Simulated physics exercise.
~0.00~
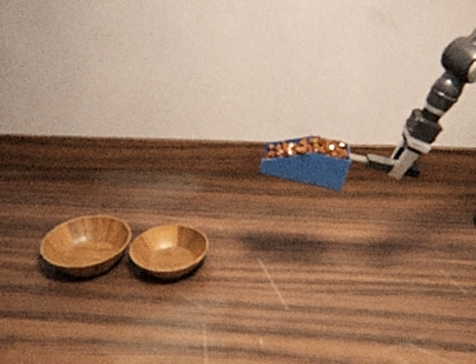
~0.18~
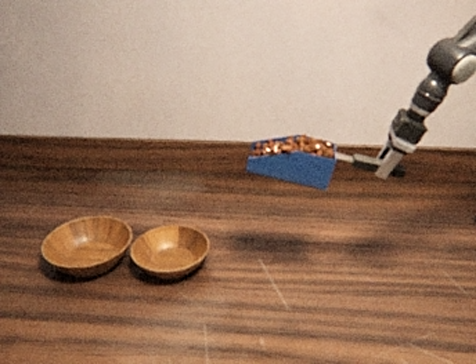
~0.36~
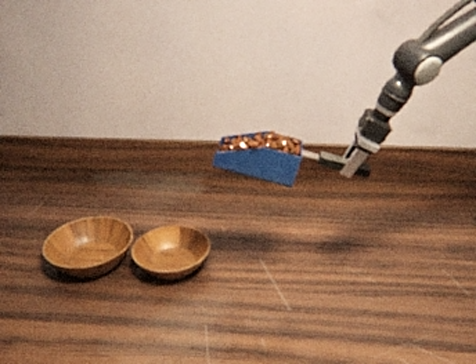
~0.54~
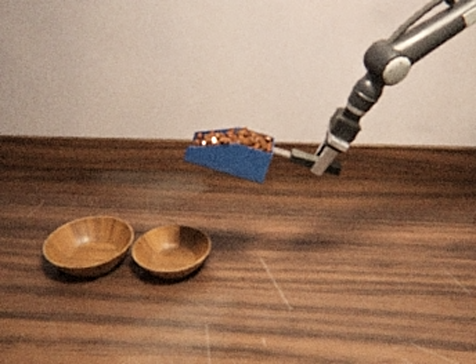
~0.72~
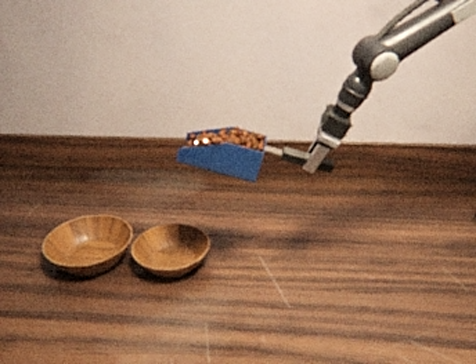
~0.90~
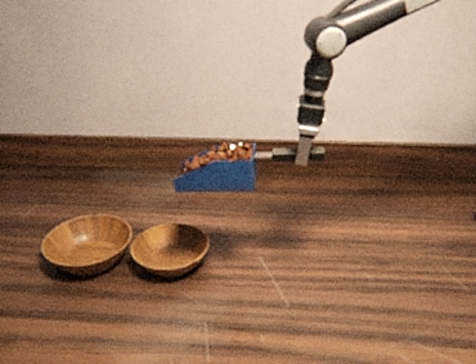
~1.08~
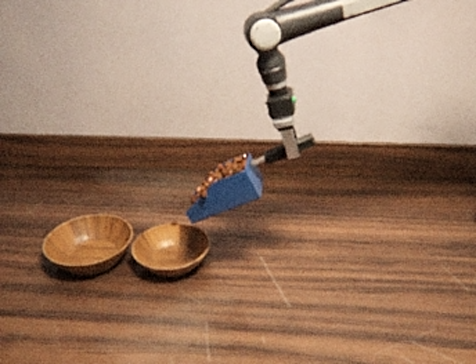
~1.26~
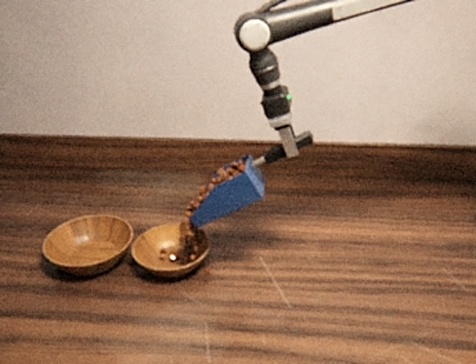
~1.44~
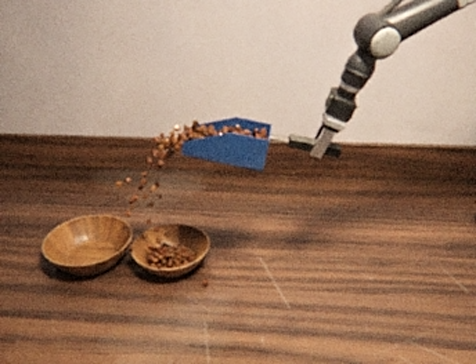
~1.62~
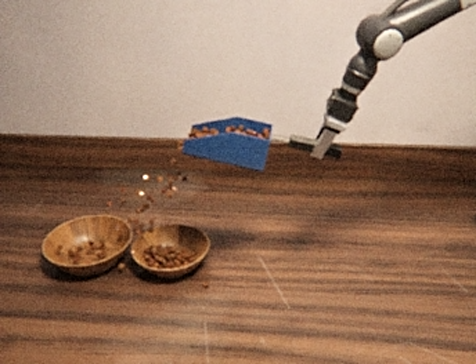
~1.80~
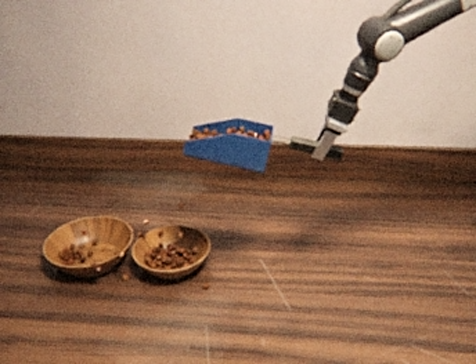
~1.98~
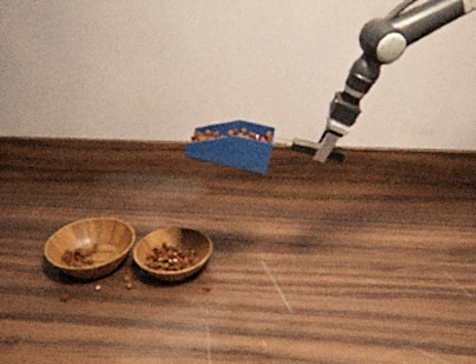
A blue scoop heaped with small brown pellets hangs from a grey robot arm above a dark wooden table, seen from in front and slightly above, against a pale wall. Two round wooden bowls stand side by side at the left. The arm carries the scoop leftward, then lowers it and tips it forward, so pellets slide into the right bowl. It swings back up and levels off, flinging more pellets leftward through the air. They scatter down into both bowls and onto the table, leaving more in the right bowl than the left, while the scoop stays raised, still holding many.
